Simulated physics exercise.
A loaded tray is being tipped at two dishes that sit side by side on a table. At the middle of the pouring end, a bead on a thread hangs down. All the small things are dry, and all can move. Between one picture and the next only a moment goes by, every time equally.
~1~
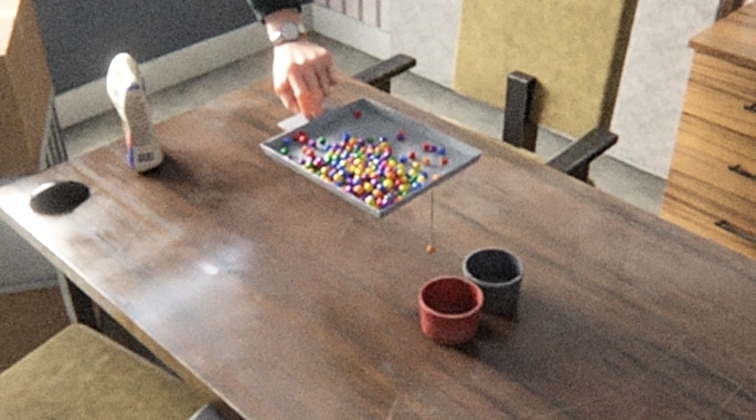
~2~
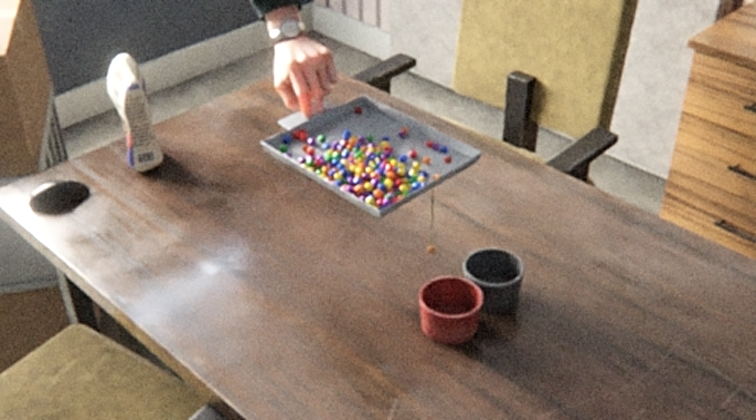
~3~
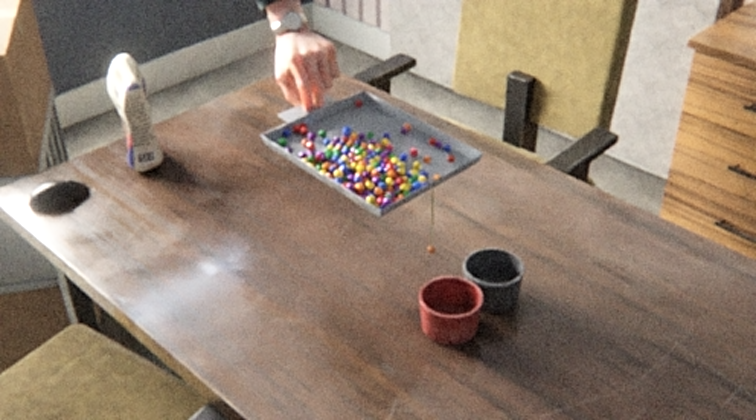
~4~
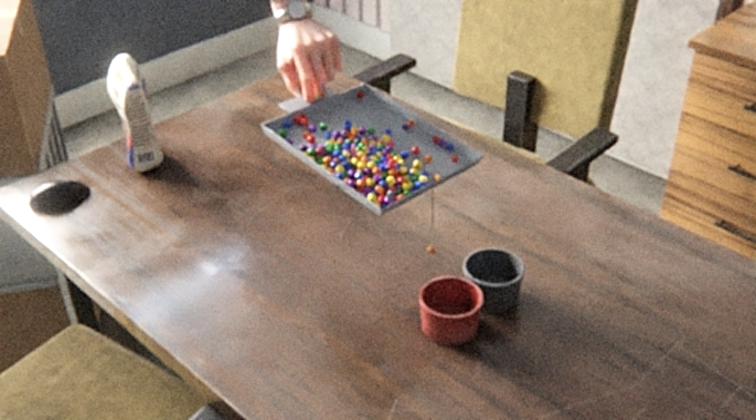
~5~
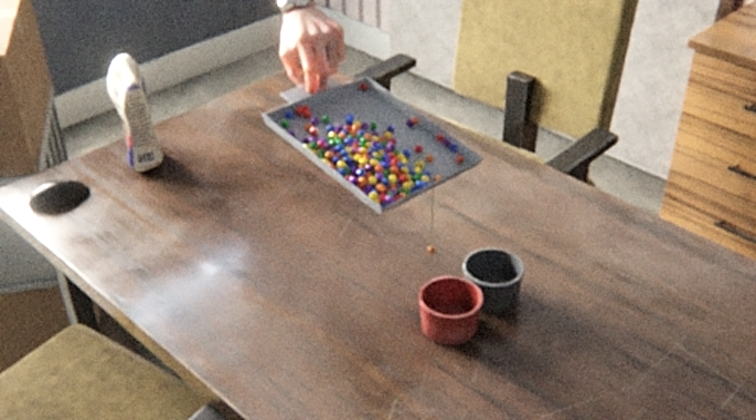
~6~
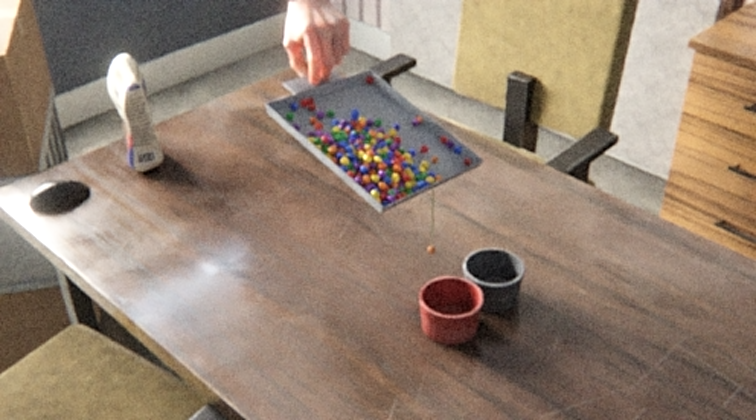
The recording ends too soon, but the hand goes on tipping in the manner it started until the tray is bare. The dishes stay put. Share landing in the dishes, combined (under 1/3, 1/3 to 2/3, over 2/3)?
Lowest range.
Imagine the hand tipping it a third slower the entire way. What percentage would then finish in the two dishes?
Around 20 percent.
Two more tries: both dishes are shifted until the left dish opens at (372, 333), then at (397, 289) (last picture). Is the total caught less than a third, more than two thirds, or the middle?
First: Less than a third. Second: Less than a third.
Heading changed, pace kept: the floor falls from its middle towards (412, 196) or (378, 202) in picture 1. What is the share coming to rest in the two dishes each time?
Close to 20 percent first and close to 0 percent second.
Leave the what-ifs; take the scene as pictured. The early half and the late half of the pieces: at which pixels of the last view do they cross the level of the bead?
About (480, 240) to begin with, then about (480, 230).
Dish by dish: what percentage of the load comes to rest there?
Estimate - left dish 10 percent, right dish 20 percent.
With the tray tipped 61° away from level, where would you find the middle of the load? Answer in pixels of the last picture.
I'd put the middle close to (450, 174).
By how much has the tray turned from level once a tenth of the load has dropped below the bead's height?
It is at around 60 degrees.
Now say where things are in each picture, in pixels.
The first picture shows corners of the pouring end at (380, 209) and (478, 152), level; middle of the load at (368, 174), round plastic beads; left dish at (473, 323); right dish at (516, 291); bead on its thread at (431, 250).
The second picture shows corners of the pouring end at (380, 208) and (478, 152), level; middle of the load at (368, 173).
The third picture shows corners of the pouring end at (380, 208) and (479, 154), tipped barely, lowest at the right corner; middle of the load at (368, 171), a stray few on the move.
The fourth picture shows corners of the pouring end at (381, 206) and (479, 155), tipped a little, lowest at the right corner; middle of the load at (369, 167), a small part on the move.
The fifth picture shows corners of the pouring end at (382, 205) and (479, 157), tipped a little, lowest at the right corner; middle of the load at (371, 164), a small part on the move.
The sixth picture shows corners of the pouring end at (384, 204) and (480, 159), tipped clearly, lowest at the right corner; middle of the load at (375, 161), about a third on the move; left dish at (474, 323); right dish at (516, 291).
Soon after the last picture, tray tipped steeply; about two thirds on the tray; a stray few in the left dish; a small part in the right dish; a small part outside both; about a quarter in the air.
A little later, tray tipped past a quarter turn; a small part in the left dish; a small part in the right dish; most outside both; a stray few in the air.
Later still, tray tipped past a quarter turn; a small part in the left dish; a small part in the right dish; most outside both.
By the end, tray tipped past a quarter turn; a small part in the left dish; a small part in the right dish; most outside both.
